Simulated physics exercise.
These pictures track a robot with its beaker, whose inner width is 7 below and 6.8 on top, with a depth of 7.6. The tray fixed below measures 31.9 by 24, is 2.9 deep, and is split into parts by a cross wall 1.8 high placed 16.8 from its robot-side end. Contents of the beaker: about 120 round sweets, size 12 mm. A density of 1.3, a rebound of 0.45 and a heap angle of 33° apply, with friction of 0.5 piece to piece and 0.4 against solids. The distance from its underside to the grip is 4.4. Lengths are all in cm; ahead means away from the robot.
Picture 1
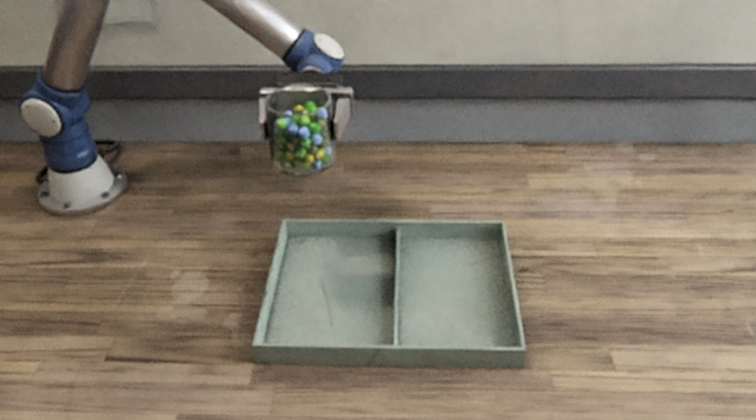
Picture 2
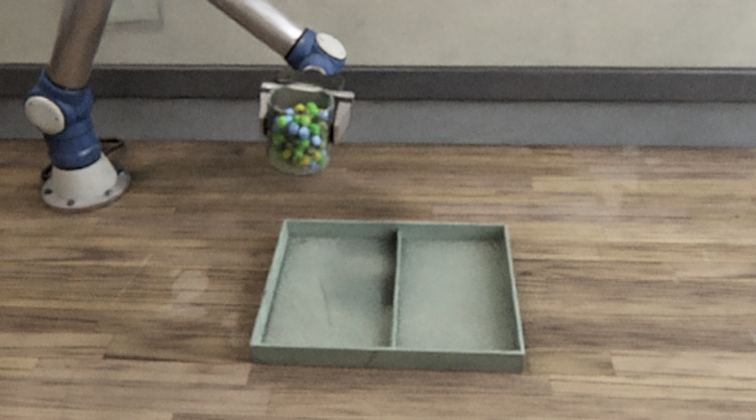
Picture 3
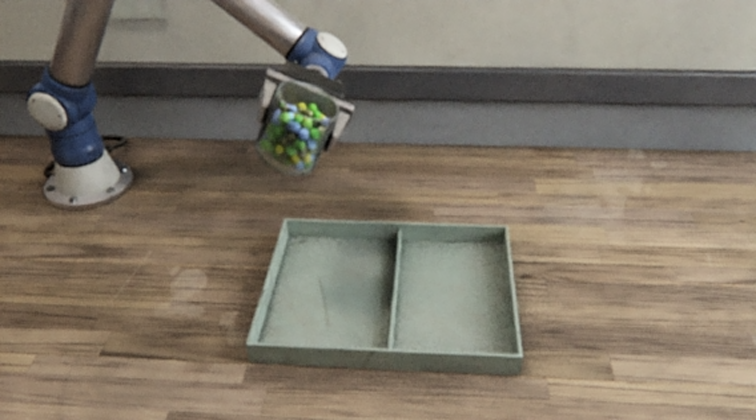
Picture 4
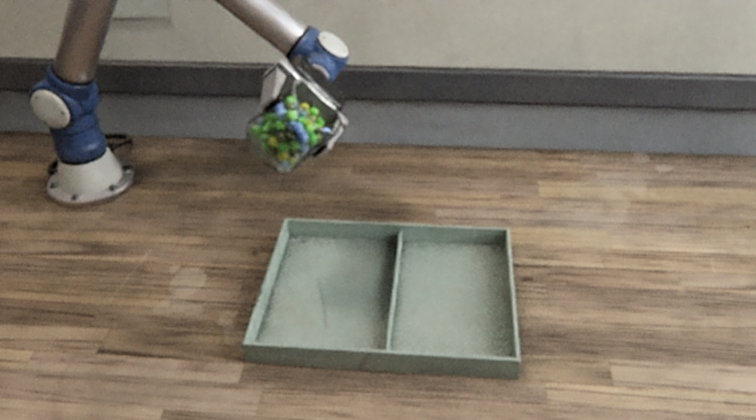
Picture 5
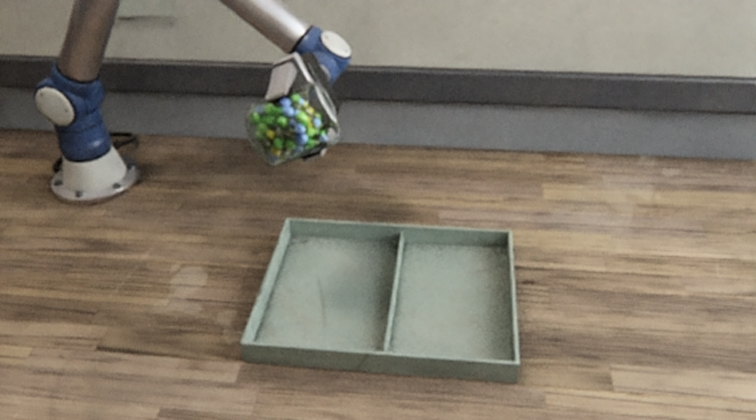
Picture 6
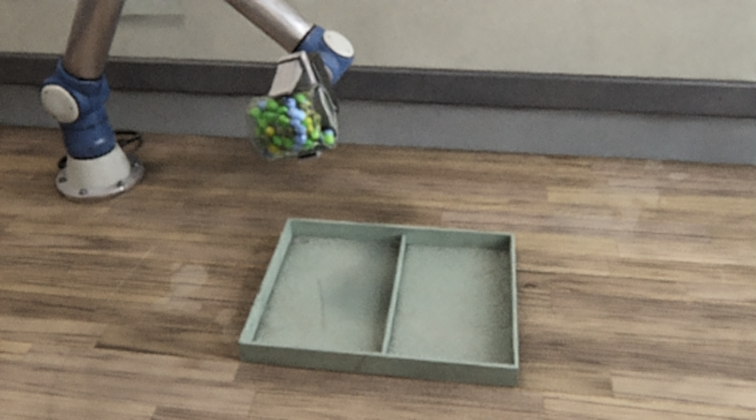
Robot arm tilting a clear beaker of colourful round sweets steeply onto its side above a green divided tray on a wooden floor.
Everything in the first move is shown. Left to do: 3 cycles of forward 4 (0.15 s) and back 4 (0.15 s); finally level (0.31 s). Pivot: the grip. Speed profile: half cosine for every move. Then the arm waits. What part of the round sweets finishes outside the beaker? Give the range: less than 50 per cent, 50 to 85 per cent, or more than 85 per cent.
The share is less than 50 per cent.
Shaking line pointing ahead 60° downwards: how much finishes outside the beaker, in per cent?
Result: Approx. 0 %.
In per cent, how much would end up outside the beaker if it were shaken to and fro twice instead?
Probably about 35 in a hundred.
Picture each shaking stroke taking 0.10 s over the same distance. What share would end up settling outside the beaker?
Estimate: Close to 65 percent.
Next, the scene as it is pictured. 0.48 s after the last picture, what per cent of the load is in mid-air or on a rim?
It amounts to roughly 1 in a hundred.
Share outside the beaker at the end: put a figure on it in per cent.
Close to 40 in a hundred.
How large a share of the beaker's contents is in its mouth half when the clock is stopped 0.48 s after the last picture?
Mouth half: Close to 45 per cent.
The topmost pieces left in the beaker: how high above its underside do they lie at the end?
Height at rest: About 6.0 centimetres.
Then, 0.48 s after the last picture, tilted 73° forward, highest piece 27 above the table; 101 in the beaker, 15 in the robot-side part, 6 in the far-side part, 1 in flight or on a rim.
Then, 0.97 s after the last picture, tilted 65° forward, highest piece 26 above the table; 75 in the beaker, 25 in the robot-side part, 15 in the far-side part, 8 in flight or on a rim.
Then, 1.41 s after the last picture, level, highest piece 28 above the table; 75 in the beaker, 32 in the robot-side part, 16 in the far-side part.
Then, 2.46 s after the last picture, level, highest piece 28 above the table; 75 in the beaker, 32 in the robot-side part, 16 in the far-side part.
Final count, 75 in the beaker, 32 in the robot-side part, 16 in the far-side part. That is 39 % outside the beaker.
